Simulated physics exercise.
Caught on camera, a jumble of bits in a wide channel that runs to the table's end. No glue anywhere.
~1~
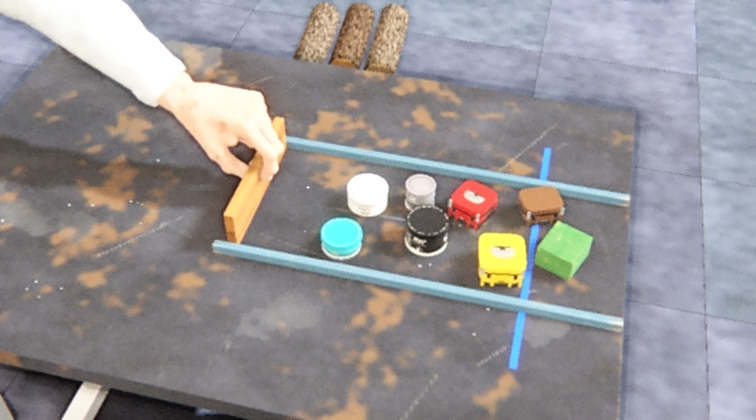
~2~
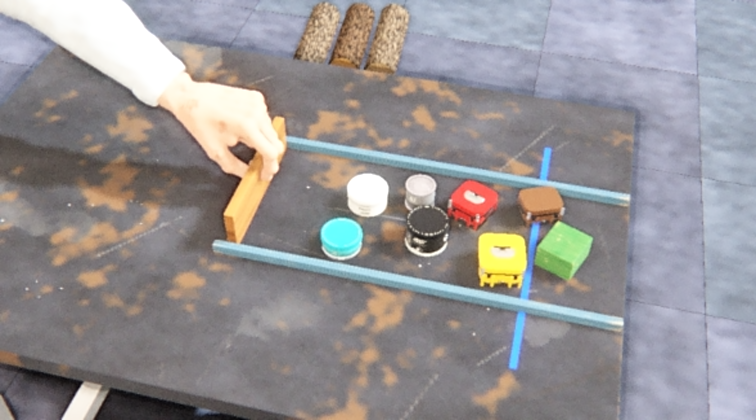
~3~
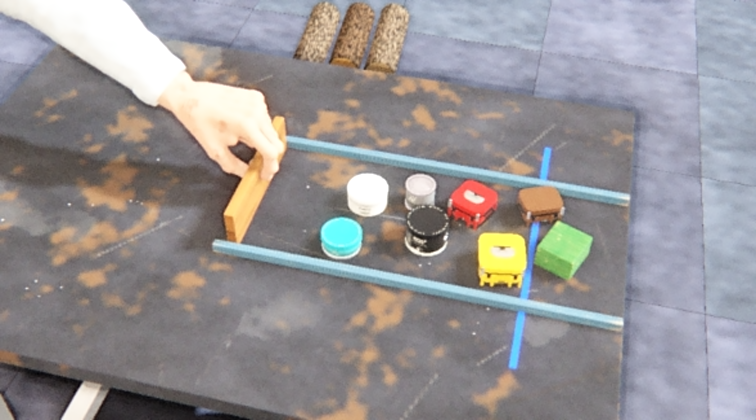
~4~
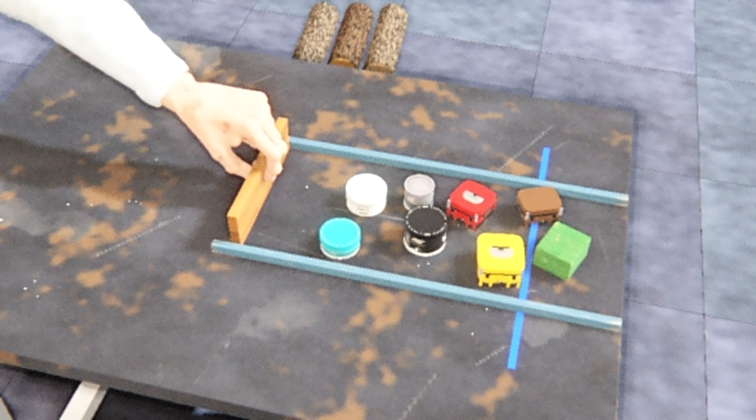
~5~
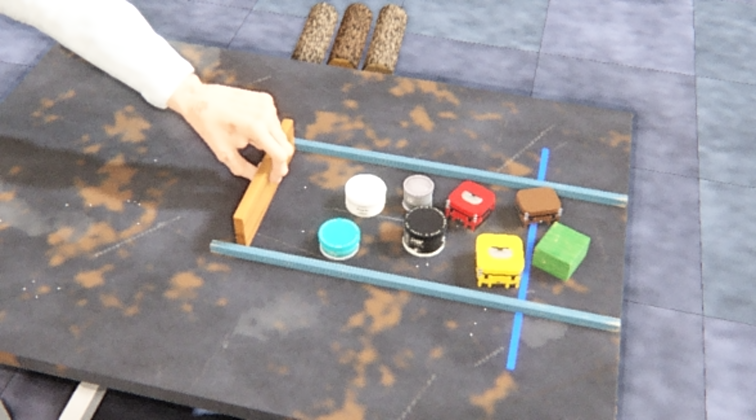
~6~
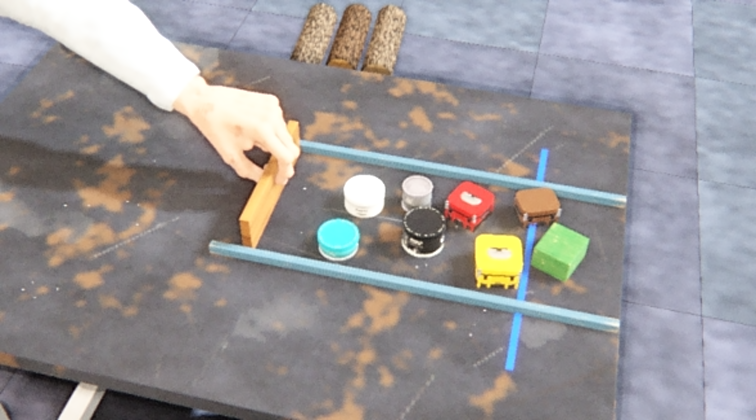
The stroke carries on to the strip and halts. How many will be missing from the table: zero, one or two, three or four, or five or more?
Outcome: The number that fall off is zero.
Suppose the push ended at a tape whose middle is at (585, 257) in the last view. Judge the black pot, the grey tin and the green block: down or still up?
The black pot is kept; the grey tin holds on; the green block drops off.
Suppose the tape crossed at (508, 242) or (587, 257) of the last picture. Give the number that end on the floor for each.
Down on the floor: 0 and 4.
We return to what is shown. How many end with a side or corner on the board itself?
In contact: 4.
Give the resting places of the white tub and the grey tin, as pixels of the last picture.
Near (552, 227) and (551, 199).
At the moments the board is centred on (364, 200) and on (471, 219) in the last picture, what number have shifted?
First 3, then 8.
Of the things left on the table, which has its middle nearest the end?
Foremost is the brown case.
Soon after, none off yet; green block at rest near (560, 252); brown case at rest near (536, 208); yellow case at rest near (498, 262).
Then, none off yet; green block at rest near (560, 252); brown case at rest near (536, 208); yellow case at rest near (499, 263).
Further on, none off yet; green block moved a little near (584, 253); brown case moved about its own width near (587, 211); yellow case moved about its own width near (545, 278).
At rest, the number that fall off is zero.
